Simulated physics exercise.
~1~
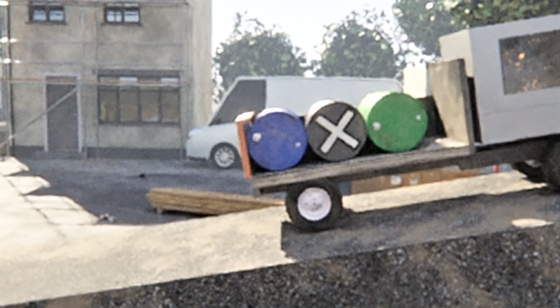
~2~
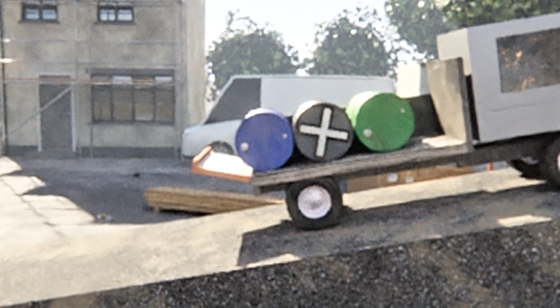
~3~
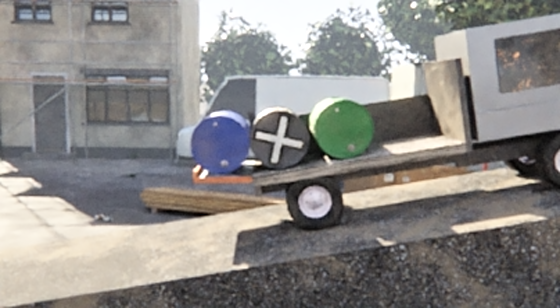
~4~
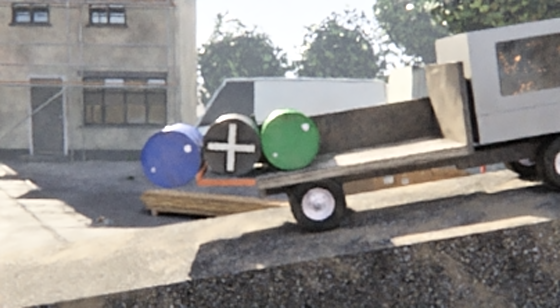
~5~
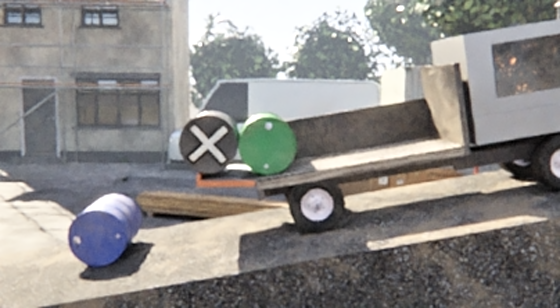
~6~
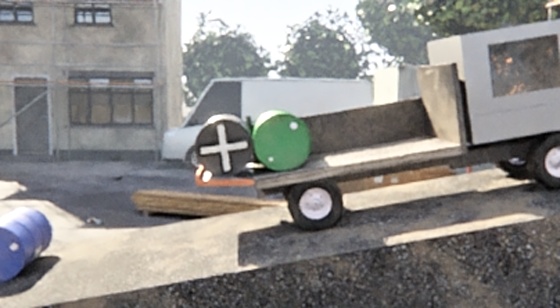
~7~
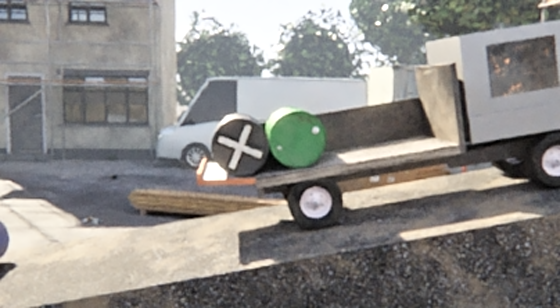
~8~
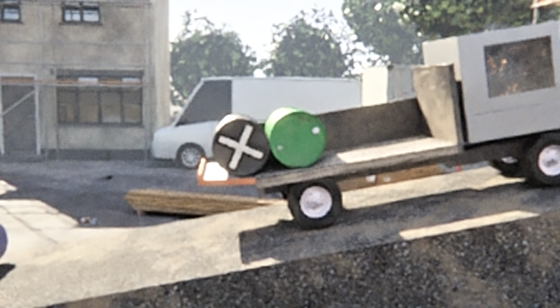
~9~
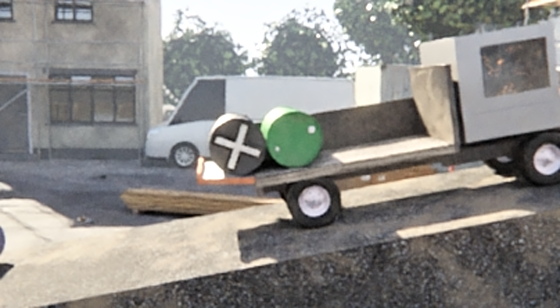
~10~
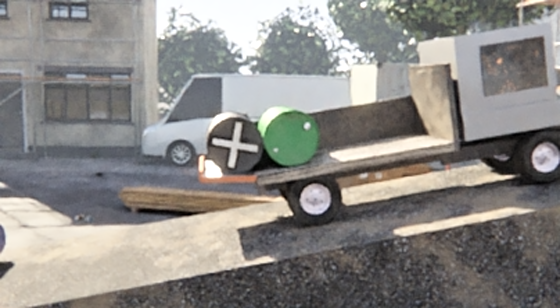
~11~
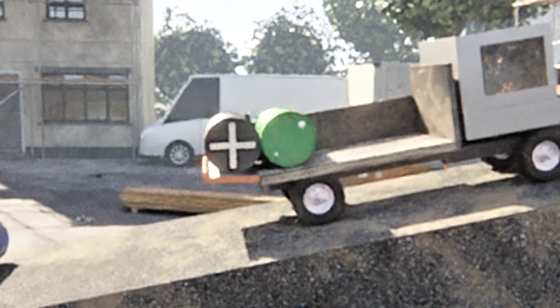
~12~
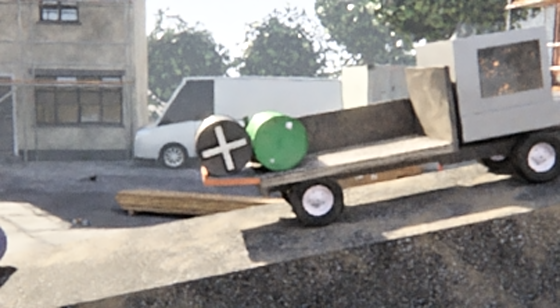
A pick-up stood nose-up on a slope as its tailgate dropped and three drums rolled left; the blue one fell onto the ground and rolled away, while the black one with a white cross and the green one stayed aboard, rocking near the back.
